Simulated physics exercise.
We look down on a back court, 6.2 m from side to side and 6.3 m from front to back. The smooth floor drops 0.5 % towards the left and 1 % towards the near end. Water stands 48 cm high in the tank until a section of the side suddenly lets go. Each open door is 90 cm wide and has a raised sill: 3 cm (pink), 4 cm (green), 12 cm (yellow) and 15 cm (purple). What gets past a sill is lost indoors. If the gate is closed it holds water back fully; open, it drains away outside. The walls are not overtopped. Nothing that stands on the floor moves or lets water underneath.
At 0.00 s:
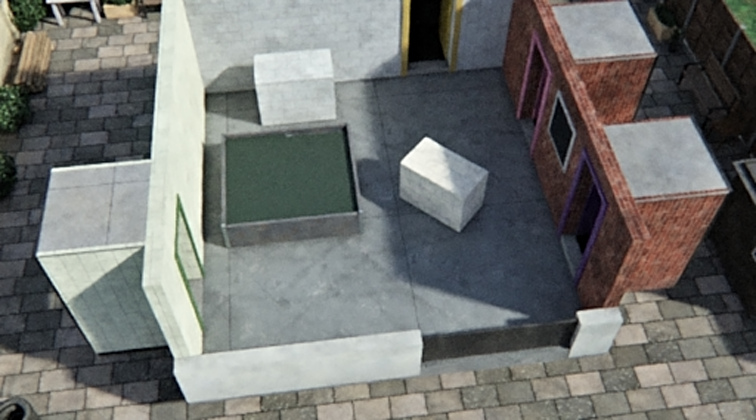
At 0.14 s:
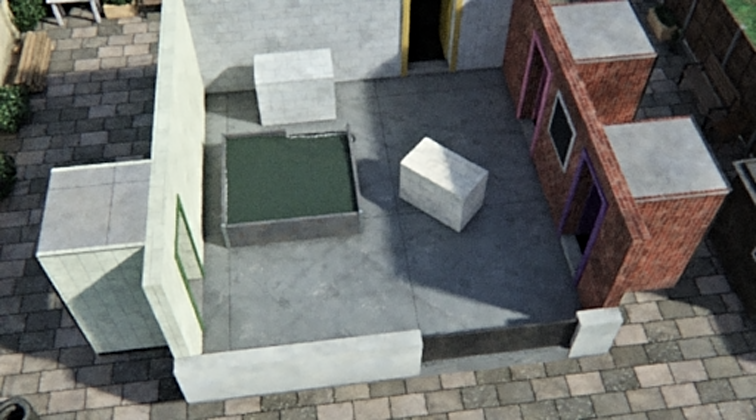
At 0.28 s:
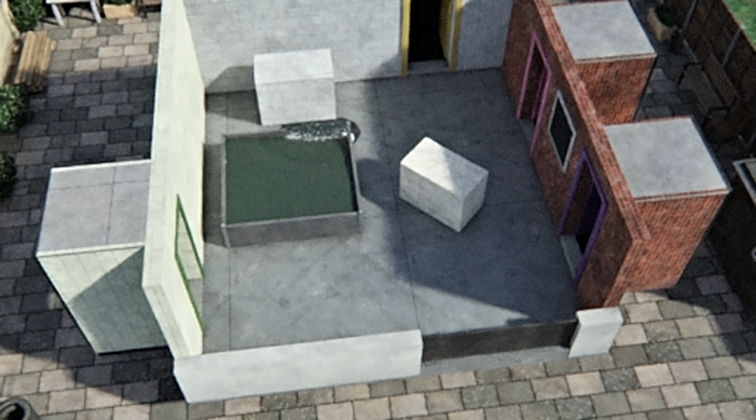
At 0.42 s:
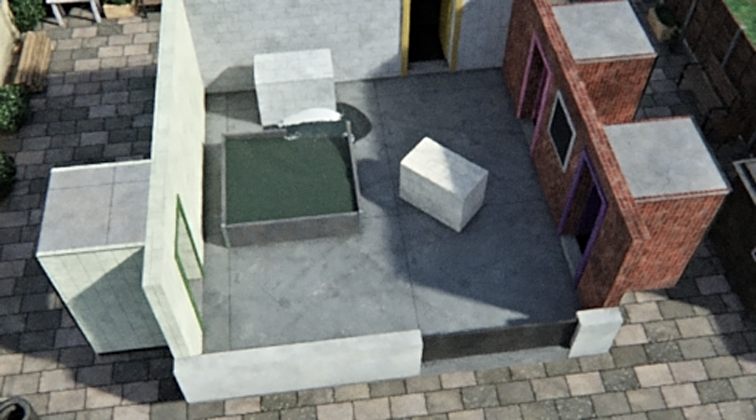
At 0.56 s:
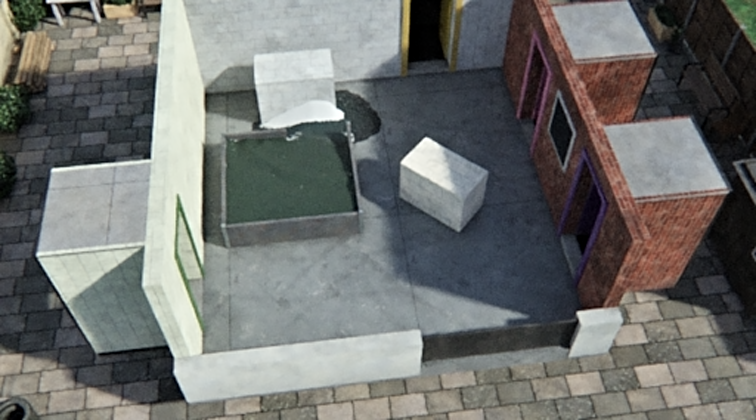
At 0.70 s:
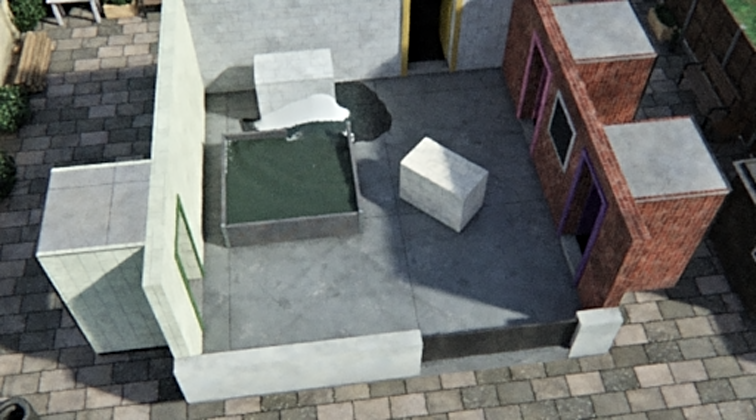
Water pouring over the far side of a dark tank in a walled court, spreading across grey floor around a pale block.
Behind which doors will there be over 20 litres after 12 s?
Door by door: At the pink door it passes the limit; at the green door it keeps below the limit; at the yellow door it keeps below the limit; at the purple door it stays under the limit.
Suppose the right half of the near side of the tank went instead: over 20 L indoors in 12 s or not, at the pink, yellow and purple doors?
Against that limit: Pink below, yellow not over, purple under.
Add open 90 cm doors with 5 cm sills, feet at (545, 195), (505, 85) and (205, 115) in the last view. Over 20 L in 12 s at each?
In that order: Below, past it, above.
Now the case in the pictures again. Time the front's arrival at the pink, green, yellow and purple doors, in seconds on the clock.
Arrival: Pink 2.6 s, green 3.2 s, yellow 1.4 s, purple 4.5 s.
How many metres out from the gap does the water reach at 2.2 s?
Some 4.2 m out.
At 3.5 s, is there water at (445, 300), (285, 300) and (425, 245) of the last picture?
In that order: Still dry, still dry, not reached.
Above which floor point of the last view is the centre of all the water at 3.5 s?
Near (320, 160).
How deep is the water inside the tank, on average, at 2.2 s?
Some 31 cm.
After 1.4 s water covers 15 % of the floor and is deepest (38 cm) near (326, 127); pink door not reached, green door not reached, yellow door not reached, purple door not reached.
After 2.2 s water covers 30 % of the floor and is deepest (34 cm) near (317, 128); pink door not reached, green door not reached, yellow door 12 cm at the sill, 0 L in, purple door not reached.
After 3.5 s water covers 40 % of the floor and is deepest (24 cm) near (205, 145); pink door 9 cm at the sill, 8 L in, green door 5 cm at the sill, 0 L in, yellow door 10 cm at the sill, 0 L in, purple door not reached.
After 7.0 s water covers 75 % of the floor and is deepest (16 cm) near (205, 152); pink door 8 cm at the sill, 40 L in, green door 5 cm at the sill, 2 L in, yellow door 8 cm at the sill, 1 L in, purple door 3 cm at the sill, 0 L in.
After 12.0 s water covers 95 % of the floor and is deepest (12 cm) near (568, 335); pink door 5 cm at the sill, 86 L in, green door 3 cm at the sill, 4 L in, yellow door 5 cm at the sill, 1 L in, purple door 4 cm at the sill, 0 L in.
